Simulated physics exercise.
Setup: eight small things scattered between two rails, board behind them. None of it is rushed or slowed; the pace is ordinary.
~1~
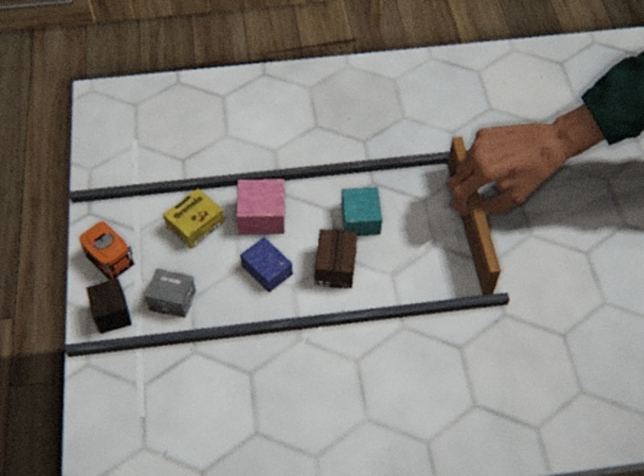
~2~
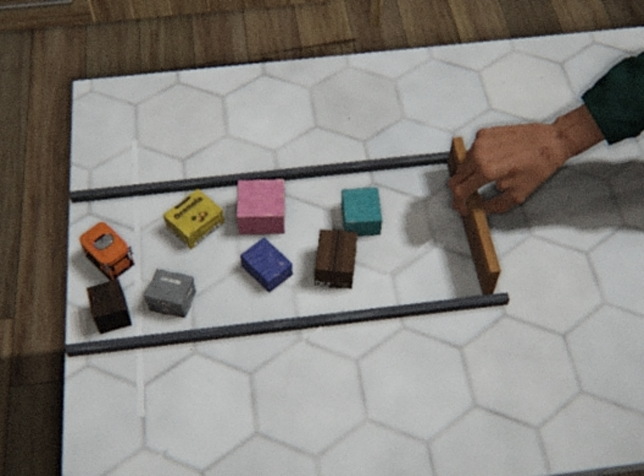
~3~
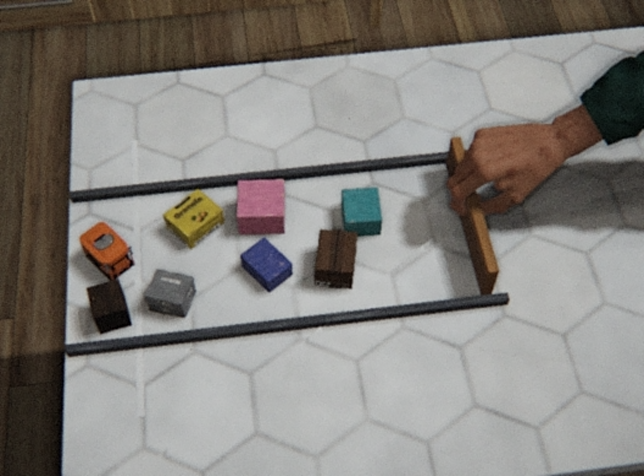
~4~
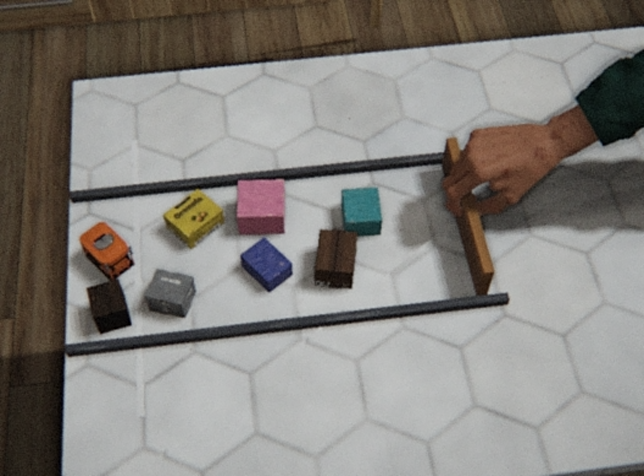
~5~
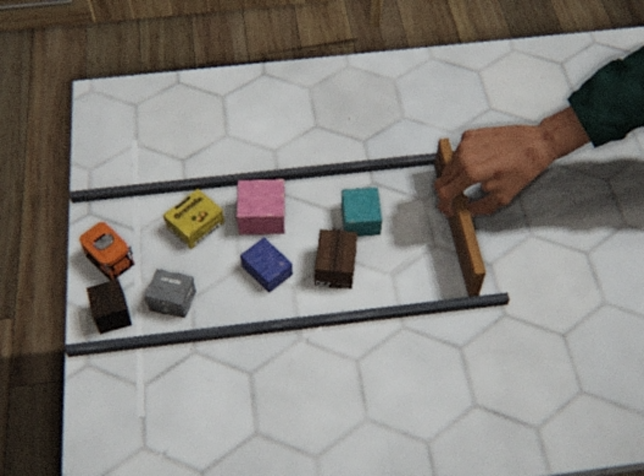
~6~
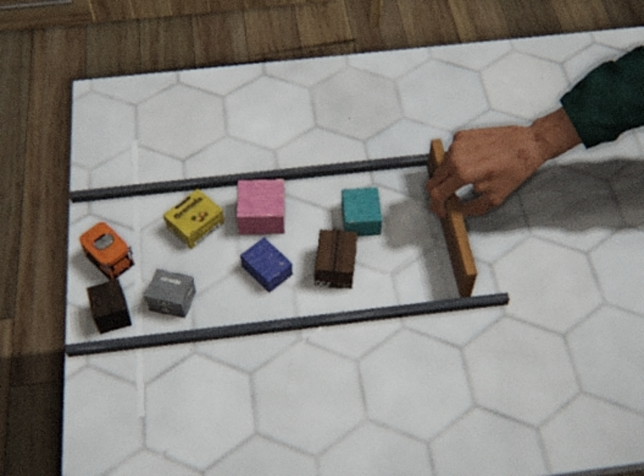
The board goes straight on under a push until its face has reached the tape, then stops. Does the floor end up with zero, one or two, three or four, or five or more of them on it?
It ends up with three or four.
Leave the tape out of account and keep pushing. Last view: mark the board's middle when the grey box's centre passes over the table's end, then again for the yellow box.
Its middle is around (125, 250) and around (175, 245).
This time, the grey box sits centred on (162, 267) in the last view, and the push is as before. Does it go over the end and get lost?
Result: It does not stay.
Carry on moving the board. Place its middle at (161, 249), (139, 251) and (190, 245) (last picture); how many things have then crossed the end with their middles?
First 3, next 3, last 0.
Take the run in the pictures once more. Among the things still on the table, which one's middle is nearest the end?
The grey box.
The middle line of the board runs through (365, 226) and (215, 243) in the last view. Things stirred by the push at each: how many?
The counts are 1 and 8.
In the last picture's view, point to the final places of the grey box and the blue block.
The grey box ends up near (66, 315), and the blue block near (81, 276).
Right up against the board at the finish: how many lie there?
Well, it touches 2.
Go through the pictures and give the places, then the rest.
In the first frame, orange case (107, 251); black block (109, 307); grey box (171, 293); board (472, 214); tape (138, 265).
In the second frame, black block (109, 307); yellow box (194, 219).
In the third frame, grey box (171, 294); board (471, 214).
In the fourth frame, orange case (107, 251); turquoise block (361, 212).
In the fifth frame, black block (109, 307); blue block (267, 265).
In the sixth frame, orange case (107, 251); black block (109, 307); grey box (171, 294); board (450, 216); tape (138, 265).
Soon after, none off yet; orange case at rest near (107, 251); black block at rest near (109, 307); grey box at rest near (171, 294).
In the end, the number that fall off is three or four; gone, yellow box, black block and orange case.
